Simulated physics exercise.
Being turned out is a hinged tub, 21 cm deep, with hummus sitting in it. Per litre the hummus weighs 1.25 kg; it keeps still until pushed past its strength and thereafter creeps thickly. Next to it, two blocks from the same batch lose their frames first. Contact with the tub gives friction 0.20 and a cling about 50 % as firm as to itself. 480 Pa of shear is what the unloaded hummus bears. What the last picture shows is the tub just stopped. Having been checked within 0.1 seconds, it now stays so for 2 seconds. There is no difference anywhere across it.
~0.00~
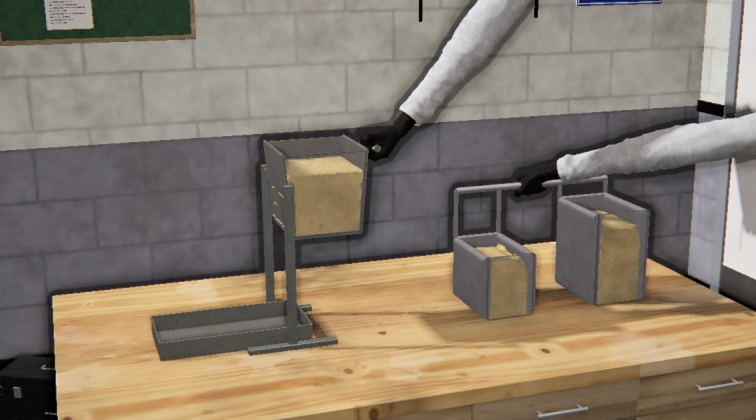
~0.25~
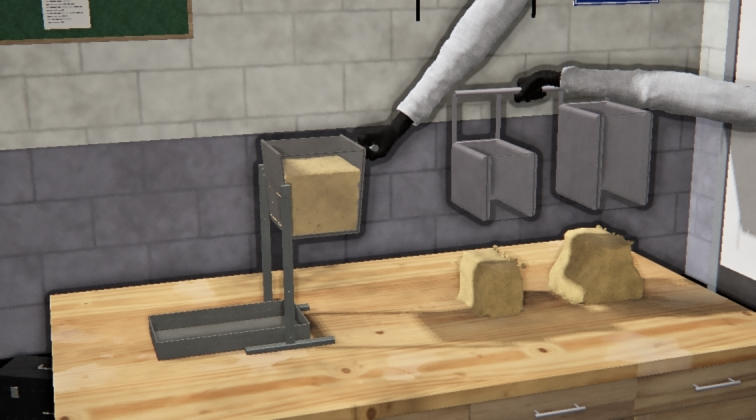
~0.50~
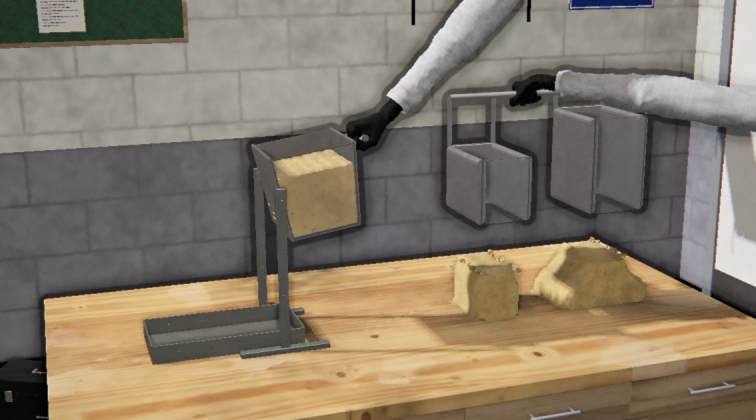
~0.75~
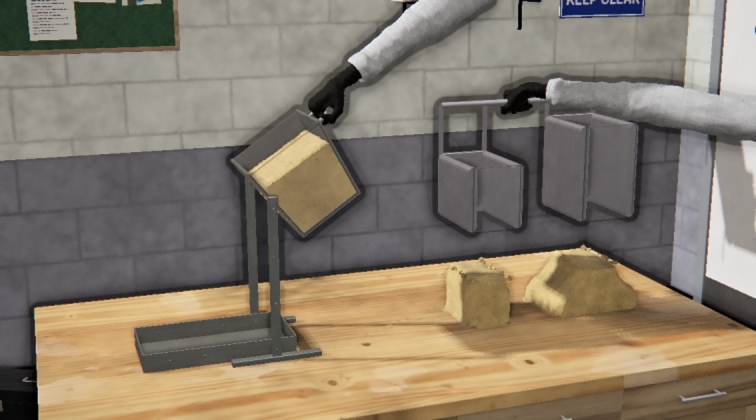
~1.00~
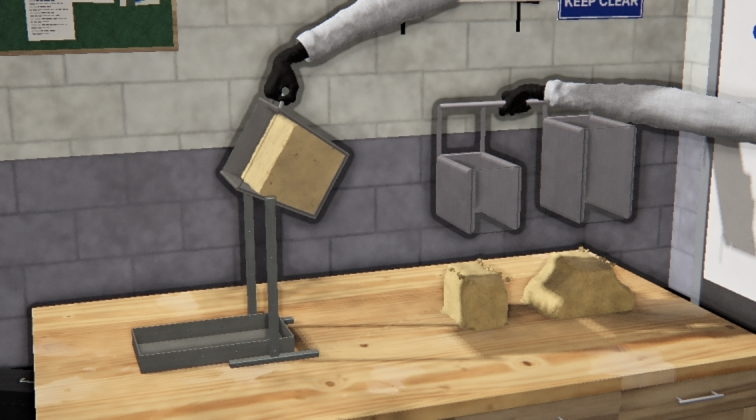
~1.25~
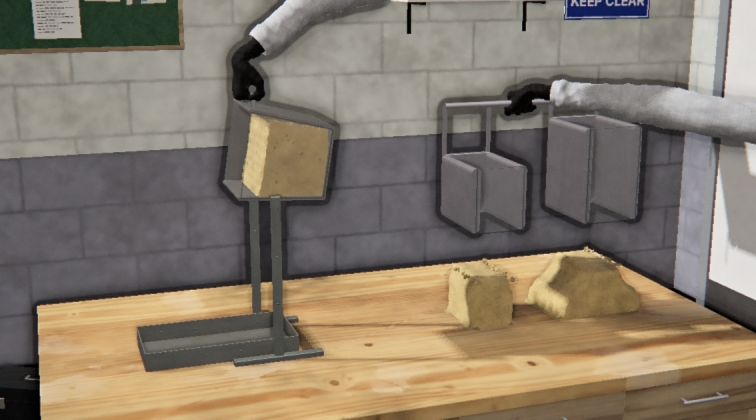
Gloved hands lift molds off two tan blocks, which slump, then tilt a hinged tub leftward.
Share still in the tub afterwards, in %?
100 %.
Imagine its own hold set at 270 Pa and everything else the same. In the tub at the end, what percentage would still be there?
In that case close to 60 in a hundred.
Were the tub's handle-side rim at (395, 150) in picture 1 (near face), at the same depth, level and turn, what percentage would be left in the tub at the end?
50 %, roughly.
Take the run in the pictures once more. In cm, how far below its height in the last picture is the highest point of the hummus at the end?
The top ends up some 4 cm below its level in the last picture.
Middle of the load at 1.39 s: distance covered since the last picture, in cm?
Measured shift, roughly 1 cm.
By 1.39 s, the tub is at 81 degrees and holds 100 %.
By 1.56 s, the tub is at 81 degrees and holds 100 %.
By 1.73 s, the tub is at 81 degrees and holds 100 %.
By 1.90 s, the tub is at 81 degrees and holds 100 %.
By 3.25 s, at the end, the tub is at 81 degrees and holds 100 %.
